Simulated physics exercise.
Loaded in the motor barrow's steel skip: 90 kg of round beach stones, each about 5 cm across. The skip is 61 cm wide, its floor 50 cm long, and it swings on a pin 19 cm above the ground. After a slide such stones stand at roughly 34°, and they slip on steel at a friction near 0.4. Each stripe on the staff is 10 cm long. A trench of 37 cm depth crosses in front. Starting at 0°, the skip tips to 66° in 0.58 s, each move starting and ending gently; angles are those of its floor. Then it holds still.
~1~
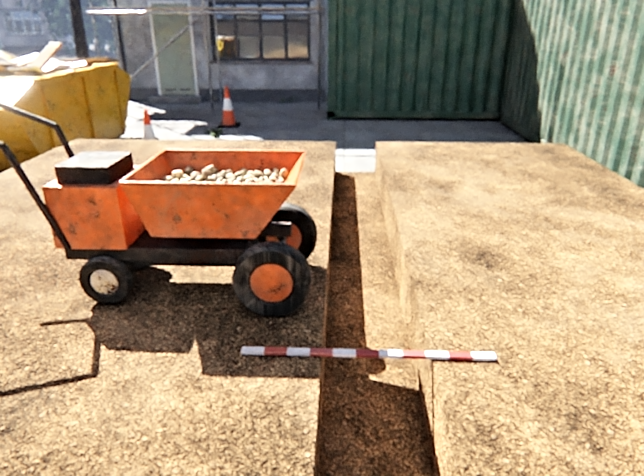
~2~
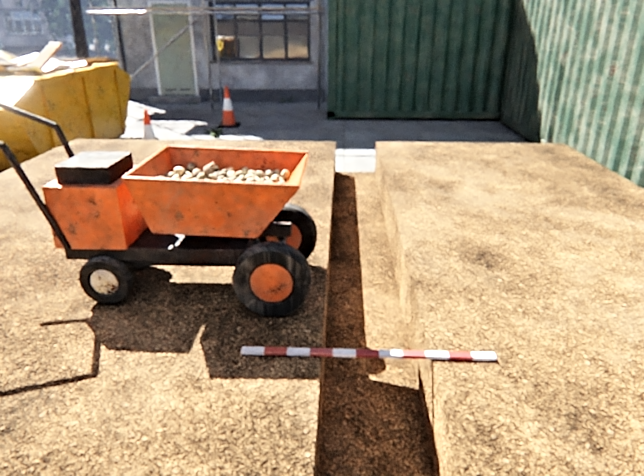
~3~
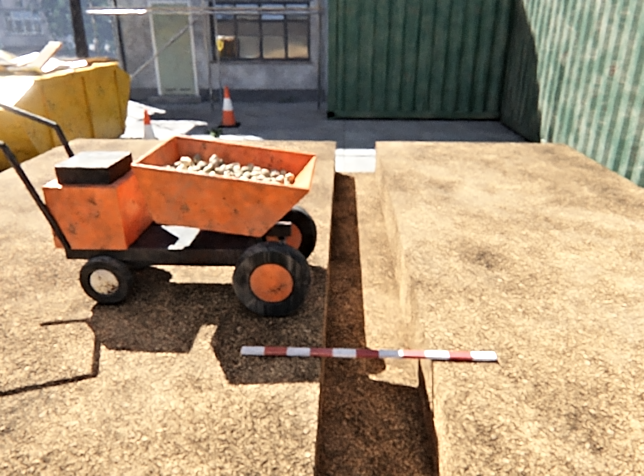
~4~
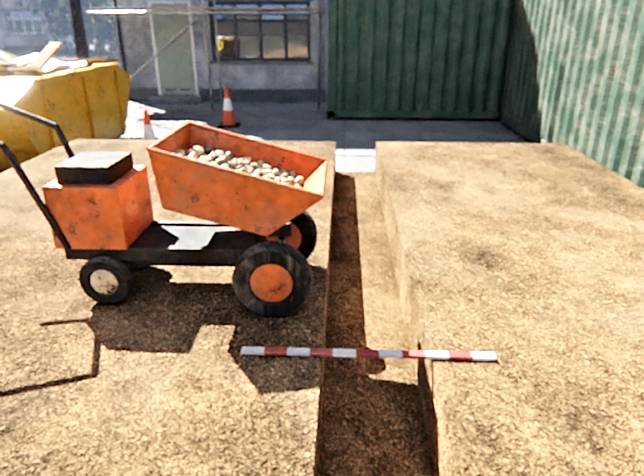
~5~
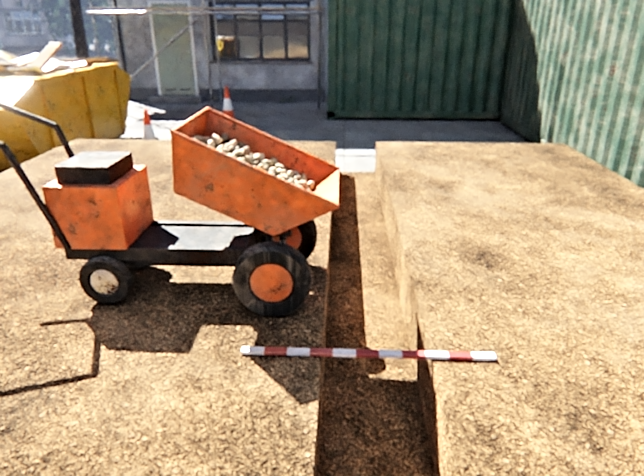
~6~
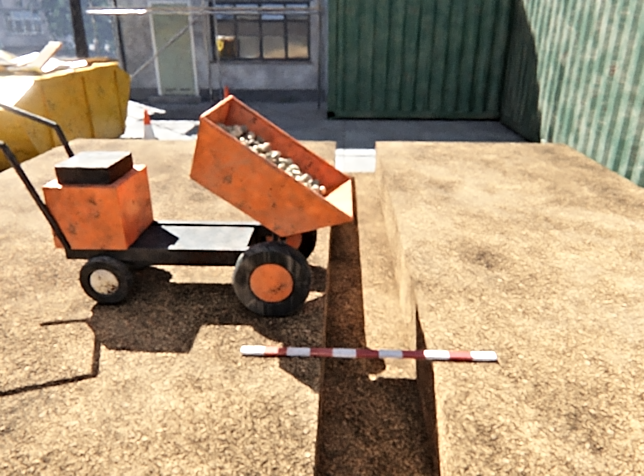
On a building site, a motor barrow's orange skip full of stones tilts steadily toward a trench.
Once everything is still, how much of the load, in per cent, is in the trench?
Close to 46 in a hundred.
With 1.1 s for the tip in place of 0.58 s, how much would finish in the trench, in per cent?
It would be near 65 per cent.
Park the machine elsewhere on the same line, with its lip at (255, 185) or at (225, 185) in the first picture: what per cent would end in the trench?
About 85 and 100 per cent.
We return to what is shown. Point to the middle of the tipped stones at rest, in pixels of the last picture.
Their middle is at about (428, 288).
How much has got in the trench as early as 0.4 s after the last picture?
Some 15 per cent.
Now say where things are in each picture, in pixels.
Lip at (295, 186), floor tilted 0°, highest stones at (228, 176), in the first picture.
The skip is at 2°, its lip at (299, 187); the top of the load is at (203, 174), in the second picture.
Lip at (309, 190), floor tilted 7°, highest stones at (201, 165), in the third picture.
Lip at (323, 197), floor tilted 15°, highest stones at (199, 154), in the fourth picture.
The skip is at 25°, its lip at (338, 207); the top of the load is at (210, 142), in the fifth picture.
Lip at (352, 220), floor tilted 35°, highest stones at (227, 132), in the sixth picture.
Then, 0.1 s after the last picture the floor is at 55°, 100 % in the skip; the foremost stones are at (346, 225).
Then, 0.4 s after the last picture the floor is at 66°, 85 % in the skip, 13 % in the trench, 2 % past the trench; the foremost stones are at (424, 267).
Then, 0.7 s after the last picture the floor is at 66°, 25 % in the skip, 23 % in the trench, 52 % past the trench; the foremost stones are at (550, 288).
Then, 2.7 s after the last picture the floor is at 66°, 0 % in the skip, 46 % in the trench, 54 % past the trench; the foremost stones are past the picture's edge.
